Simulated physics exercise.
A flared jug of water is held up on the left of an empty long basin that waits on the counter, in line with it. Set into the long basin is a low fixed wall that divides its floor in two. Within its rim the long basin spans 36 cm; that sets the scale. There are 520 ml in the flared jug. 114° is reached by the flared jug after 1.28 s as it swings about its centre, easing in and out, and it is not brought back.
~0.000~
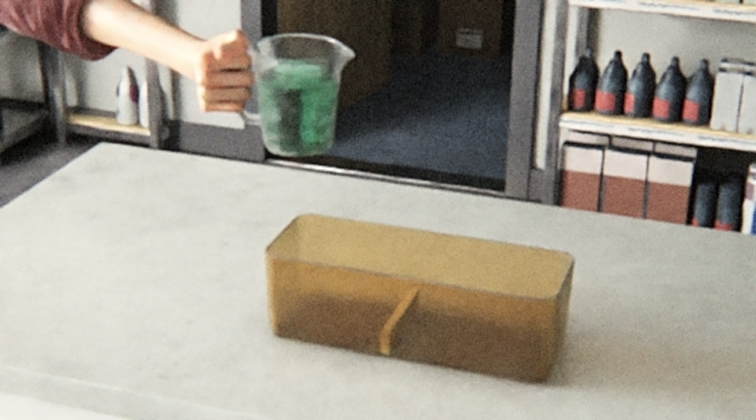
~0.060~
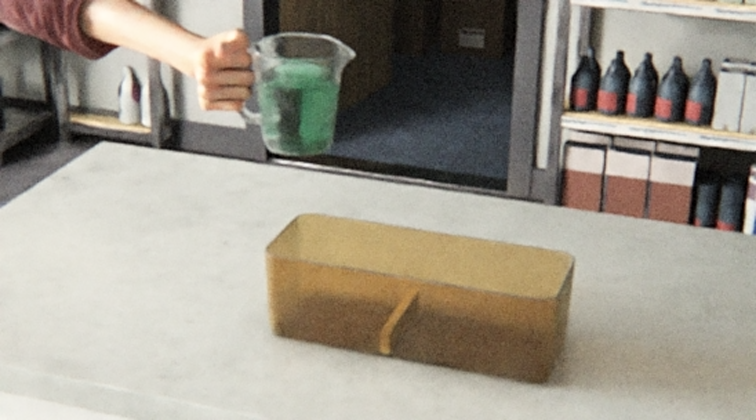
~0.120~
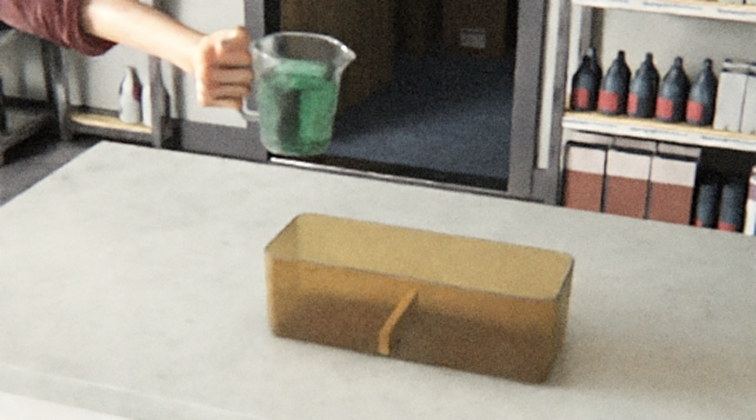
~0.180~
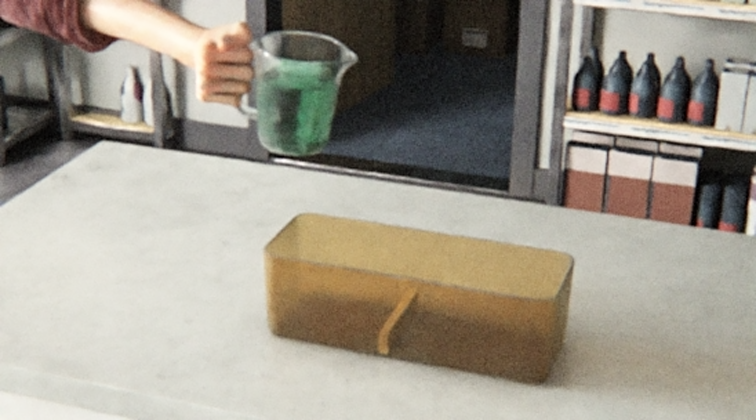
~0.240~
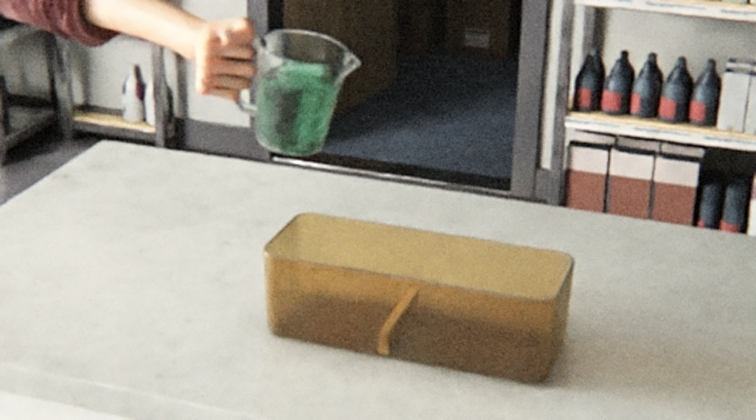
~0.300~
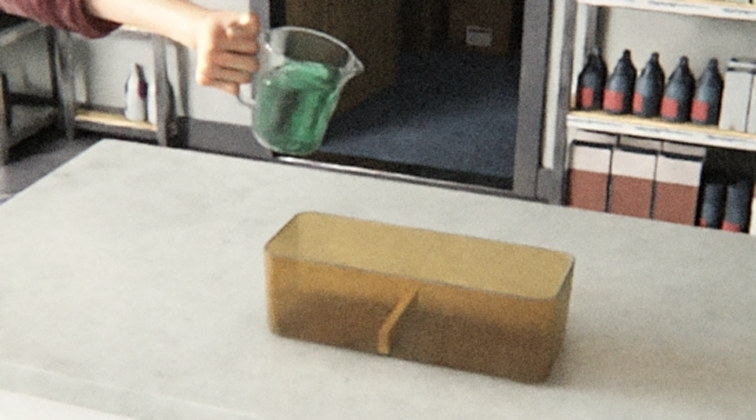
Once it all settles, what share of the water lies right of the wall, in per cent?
65 %.
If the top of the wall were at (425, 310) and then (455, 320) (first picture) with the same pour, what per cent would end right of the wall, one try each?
One try each: Around 10 percent and then around 15 percent.
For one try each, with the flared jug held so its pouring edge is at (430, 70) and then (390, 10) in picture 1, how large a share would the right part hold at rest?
Roughly 85 per cent the first time and 80 per cent the second.
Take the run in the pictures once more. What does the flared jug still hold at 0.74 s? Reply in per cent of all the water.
Some 82 % of it is still there.
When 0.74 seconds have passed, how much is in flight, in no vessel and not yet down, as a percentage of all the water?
Roughly 16 %.
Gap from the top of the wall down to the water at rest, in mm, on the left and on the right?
Left roughly 20 mm; right roughly 16 mm.
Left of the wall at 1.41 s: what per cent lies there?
I'd say near 32 percent.
By 0.74 s the tilt is 71° and 82 per cent is still to pour, 0 is left of the wall and 2 right of it.
By 1.07 s the tilt is 107° and 16 per cent is still to pour, 10 is left of the wall and 51 right of it.
By 1.41 s the tilt is 114° and 0 per cent is still to pour, 31 is left of the wall and 66 right of it.
By 1.78 s the tilt is 114° and 0 per cent is still to pour, 32 is left of the wall and 65 right of it.
At rest 32 per cent lies left of the wall, 65 right of it and 2 outside.
